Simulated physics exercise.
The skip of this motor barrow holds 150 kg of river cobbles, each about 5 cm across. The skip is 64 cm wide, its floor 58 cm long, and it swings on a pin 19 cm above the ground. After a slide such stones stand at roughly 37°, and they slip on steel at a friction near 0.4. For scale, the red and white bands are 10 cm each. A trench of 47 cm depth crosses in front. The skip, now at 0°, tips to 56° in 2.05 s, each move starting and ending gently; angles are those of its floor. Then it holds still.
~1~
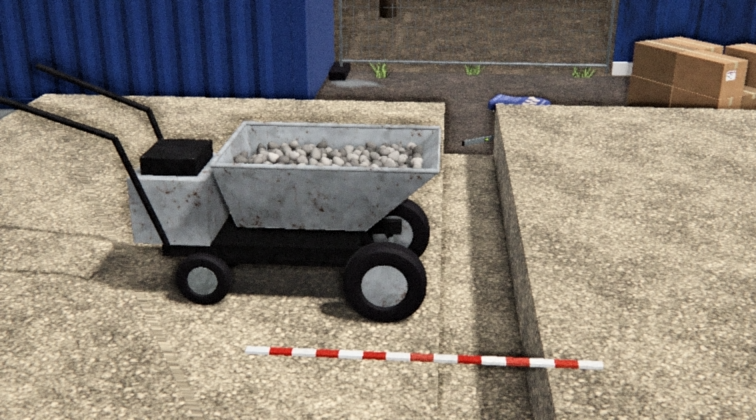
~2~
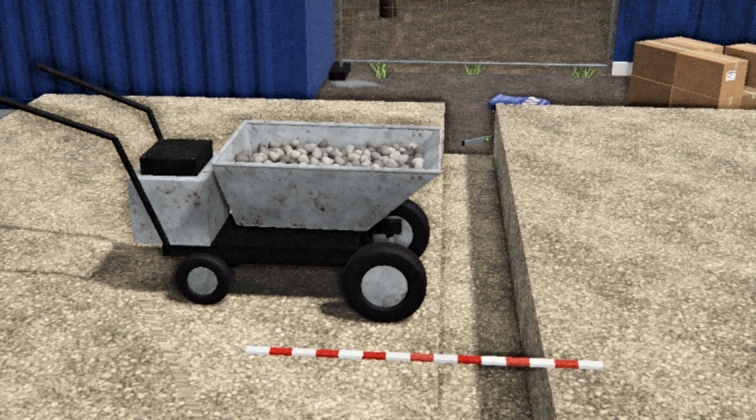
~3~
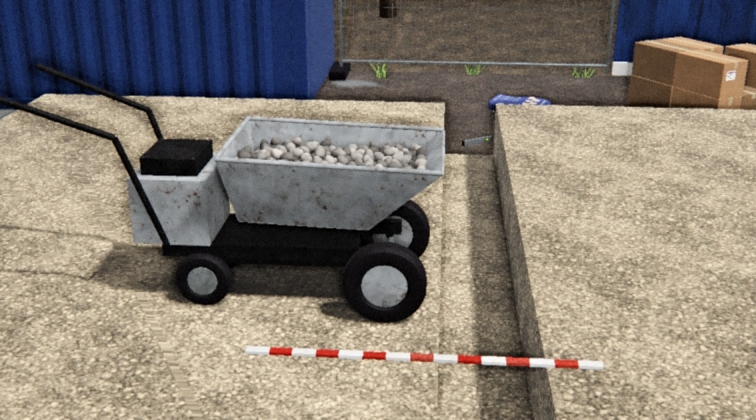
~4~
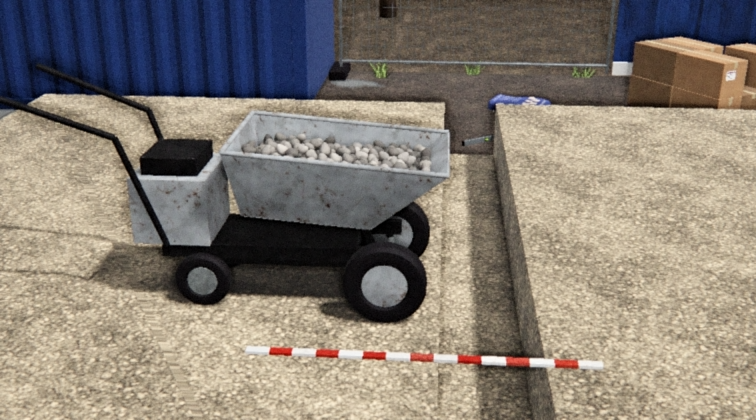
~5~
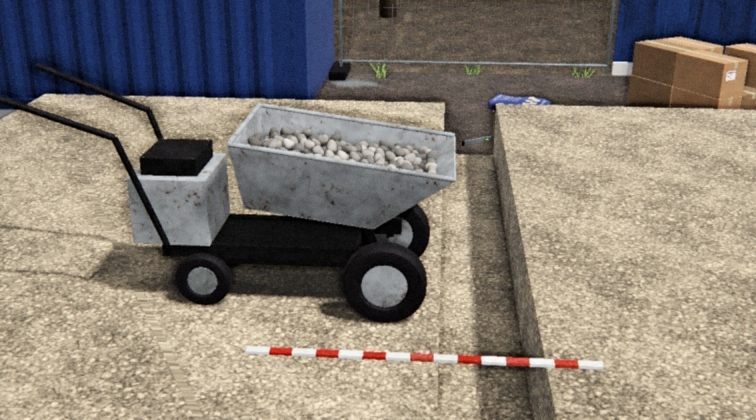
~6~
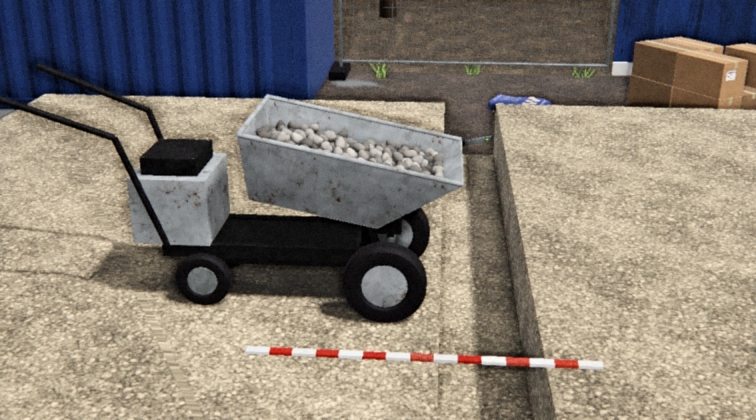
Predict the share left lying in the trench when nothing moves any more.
Some 44 per cent of it.
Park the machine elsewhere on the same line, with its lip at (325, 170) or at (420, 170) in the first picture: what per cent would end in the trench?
About 70 and 60 per cent.
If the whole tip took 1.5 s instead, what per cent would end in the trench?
It would be near 40 per cent.
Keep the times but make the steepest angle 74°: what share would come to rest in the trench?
In that case some 40 per cent.
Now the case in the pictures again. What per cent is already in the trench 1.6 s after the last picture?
Some 5 per cent.
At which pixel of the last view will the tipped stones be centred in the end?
Near (529, 294).
Then, 0.9 s after the last picture the floor is at 47°, 100 % in the skip; the foremost stones are at (497, 216).
Then, 1.6 s after the last picture the floor is at 56°, 78 % in the skip, 6 % in the trench, 16 % past the trench; the foremost stones are at (594, 294).
Then, 1.9 s after the last picture the floor is at 56°, 54 % in the skip, 10 % in the trench, 36 % past the trench; the foremost stones are at (658, 301).
Then, 3.8 s after the last picture the floor is at 56°, 14 % in the skip, 44 % in the trench, 42 % past the trench; the foremost stones are at (695, 301).
